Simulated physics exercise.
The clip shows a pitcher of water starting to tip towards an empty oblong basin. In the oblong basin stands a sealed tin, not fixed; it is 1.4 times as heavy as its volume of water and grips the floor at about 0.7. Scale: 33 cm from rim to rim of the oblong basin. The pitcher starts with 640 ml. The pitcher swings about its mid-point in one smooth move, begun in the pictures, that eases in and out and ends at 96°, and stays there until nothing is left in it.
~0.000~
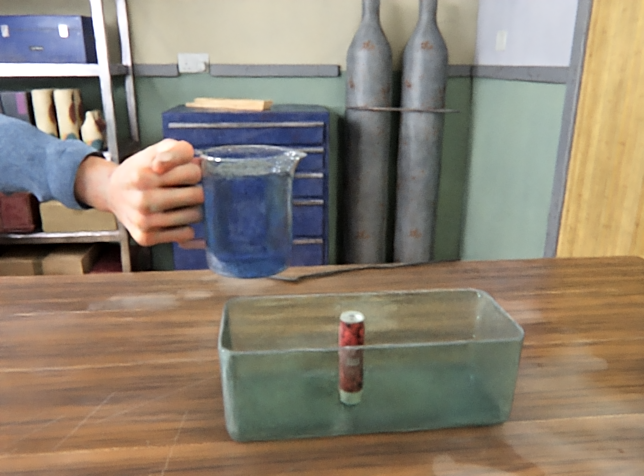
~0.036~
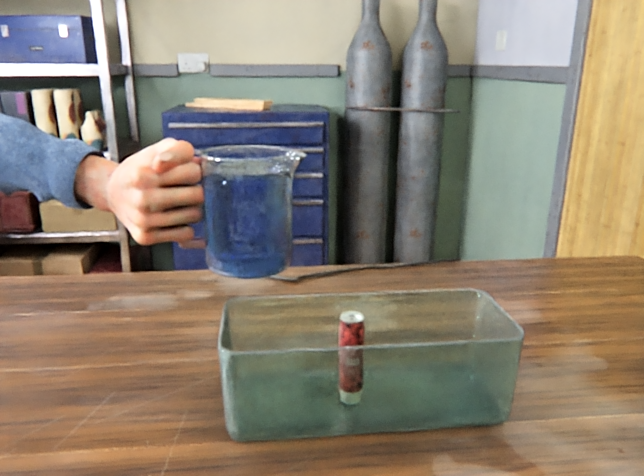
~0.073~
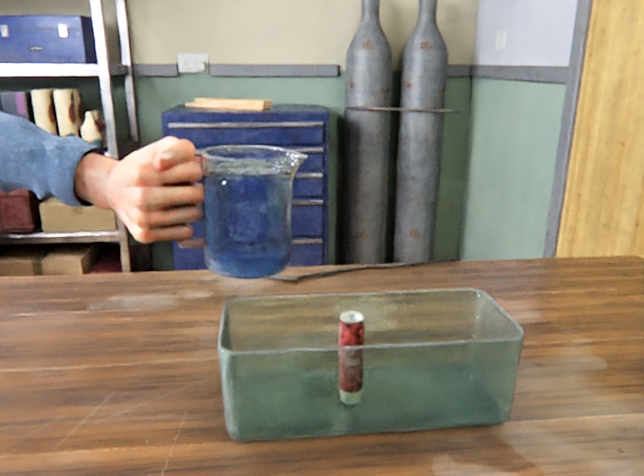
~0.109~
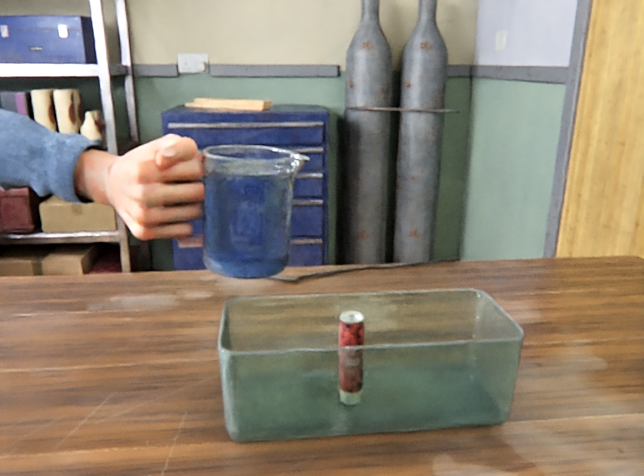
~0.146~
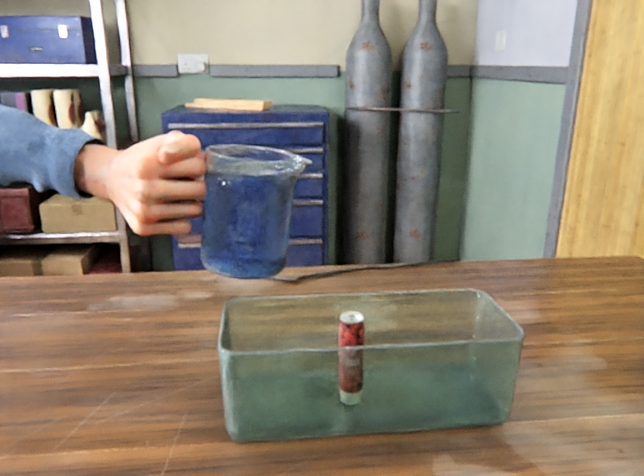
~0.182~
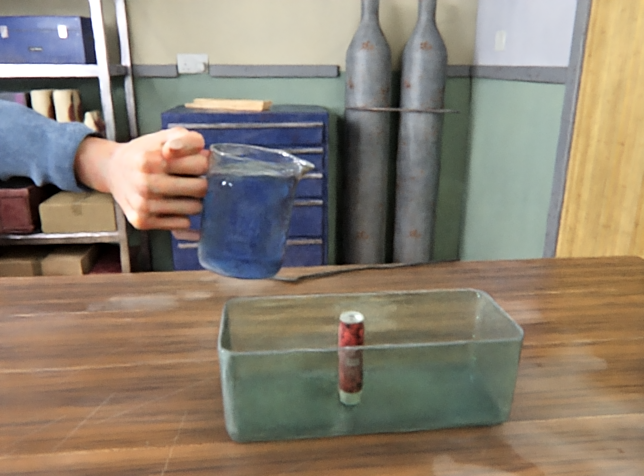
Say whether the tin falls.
It remains upright.
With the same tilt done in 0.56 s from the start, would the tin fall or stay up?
Then it keeps standing.
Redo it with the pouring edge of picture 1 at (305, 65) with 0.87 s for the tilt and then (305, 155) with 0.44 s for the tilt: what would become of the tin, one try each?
First it keeps standing; then it stays up.
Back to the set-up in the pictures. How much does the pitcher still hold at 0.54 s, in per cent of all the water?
About 86 per cent.
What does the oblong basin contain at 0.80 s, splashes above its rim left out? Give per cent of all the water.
Some 36 per cent.
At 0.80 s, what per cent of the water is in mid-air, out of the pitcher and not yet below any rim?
About 22 per cent.
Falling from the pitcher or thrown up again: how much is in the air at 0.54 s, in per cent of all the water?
Some 12 per cent.
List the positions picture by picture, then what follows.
The first picture shows tilt 0°; pouring edge (306, 154); surface from (205, 170) to (291, 169); the oblong basin's rim runs from (223, 325) to (503, 313); the tin's top is at (352, 321).
The second picture shows tilt 0°; pouring edge (306, 154); surface from (205, 170) to (291, 169).
The third picture shows tilt 2°; pouring edge (307, 155); surface from (205, 169) to (291, 170).
The fourth picture shows tilt 4°; pouring edge (309, 158); surface from (206, 169) to (293, 170).
The fifth picture shows tilt 7°; pouring edge (311, 161); surface from (209, 169) to (295, 171).
The sixth picture shows tilt 10°; pouring edge (314, 165); surface from (209, 172) to (297, 172).
Then, 0.54 s in, the tilt is 65° and 86 per cent is still to pour; the tin stands where it began.
Then, 0.80 s in, the tilt is 94° and 43 per cent is still to pour; the tin stands where it began.
Then, 1.07 s in, the tilt is 96° and 12 per cent is still to pour; the tin stands where it began.
Then, 1.37 s in, the tilt is 96° and 3 per cent is still to pour; the tin stands where it began.
Finally, the tin stands where it began.
